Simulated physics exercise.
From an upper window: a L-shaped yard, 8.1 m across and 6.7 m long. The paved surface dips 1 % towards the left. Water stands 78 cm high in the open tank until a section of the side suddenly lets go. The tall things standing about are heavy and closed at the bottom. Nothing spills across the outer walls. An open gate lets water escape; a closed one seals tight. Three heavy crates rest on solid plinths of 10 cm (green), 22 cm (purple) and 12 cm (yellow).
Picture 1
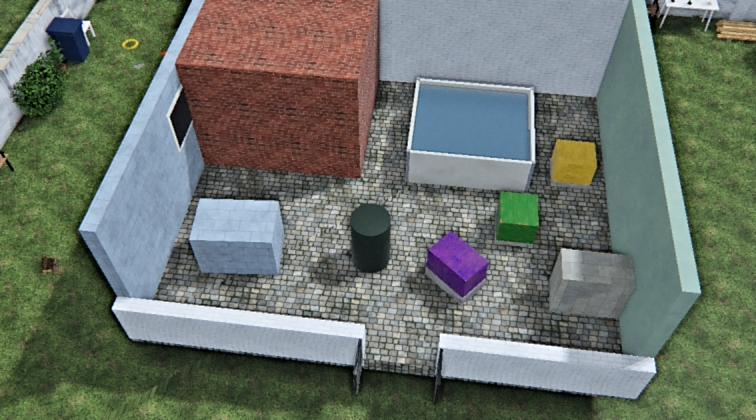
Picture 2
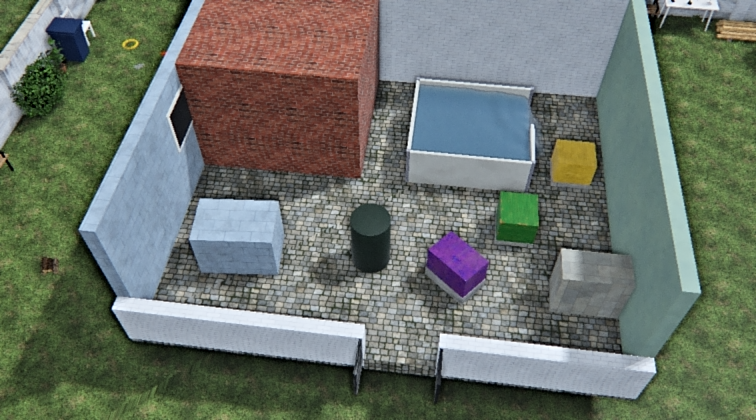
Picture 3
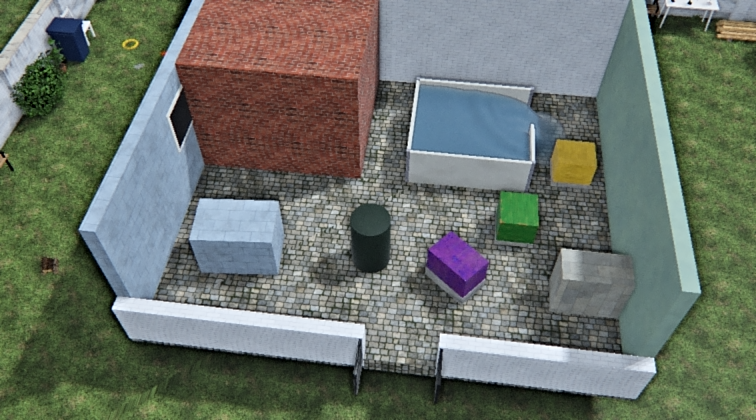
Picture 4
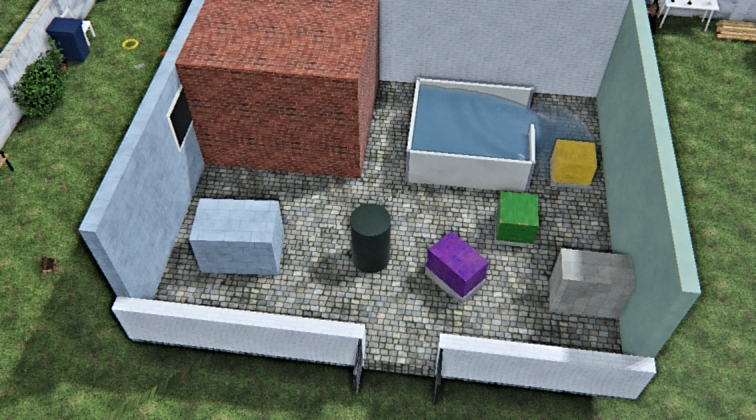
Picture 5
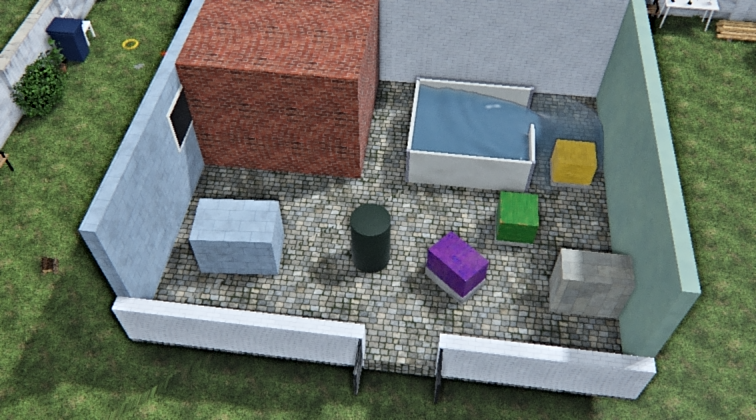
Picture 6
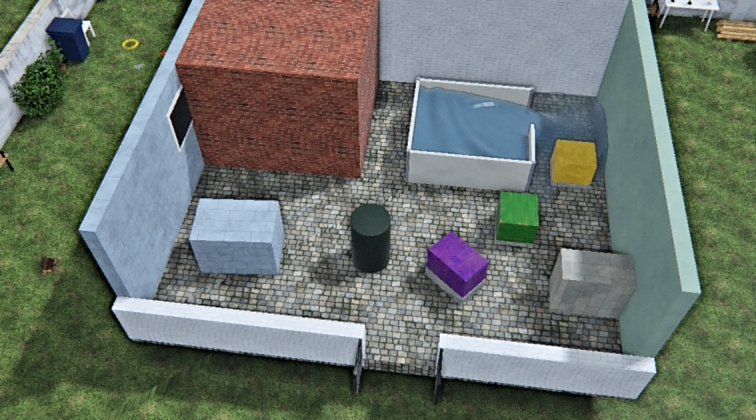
At the start, a white-walled tank of still water stands in a paved, walled yard with a brick block, a dark cylinder and coloured boxes. Water then breaks out through the tank's right side and spreads across the paving behind the yellow box, reaching the green wall as the tank's surface slopes.
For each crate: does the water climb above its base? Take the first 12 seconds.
One by one: The green crate is wetted; the purple crate stays dry; the yellow crate is soaked.
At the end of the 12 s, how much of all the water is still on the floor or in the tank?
About 94 per cent.
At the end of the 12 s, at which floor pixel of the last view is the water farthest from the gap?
At about (146, 321).
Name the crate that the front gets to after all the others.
Last comes the purple one.
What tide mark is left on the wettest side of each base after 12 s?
In cm: Green 14, purple 15, yellow 37.
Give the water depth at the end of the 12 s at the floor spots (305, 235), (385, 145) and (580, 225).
About 9, 8 and 10 cm.
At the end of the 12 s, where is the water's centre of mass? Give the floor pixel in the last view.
At about (431, 199).
A moment later water covers 10 % of the floor and is deepest (60 cm) near (589, 101); green plinth reached, purple plinth not reached, yellow plinth reached.
Soon after water covers 20 % of the floor and is deepest (52 cm) near (581, 101); green plinth reached, purple plinth not reached, yellow plinth reached.
Next water covers 35 % of the floor and is deepest (42 cm) near (378, 90); green plinth reached, purple plinth reached, yellow plinth reached.
Later on water covers 75 % of the floor and is deepest (26 cm) near (379, 85); green plinth reached, purple plinth reached, yellow plinth reached.
At the end water covers 100 % of the floor and is deepest (16 cm) near (288, 256); highest at the green plinth 14 cm, highest at the purple plinth 15 cm, highest at the yellow plinth 37 cm.
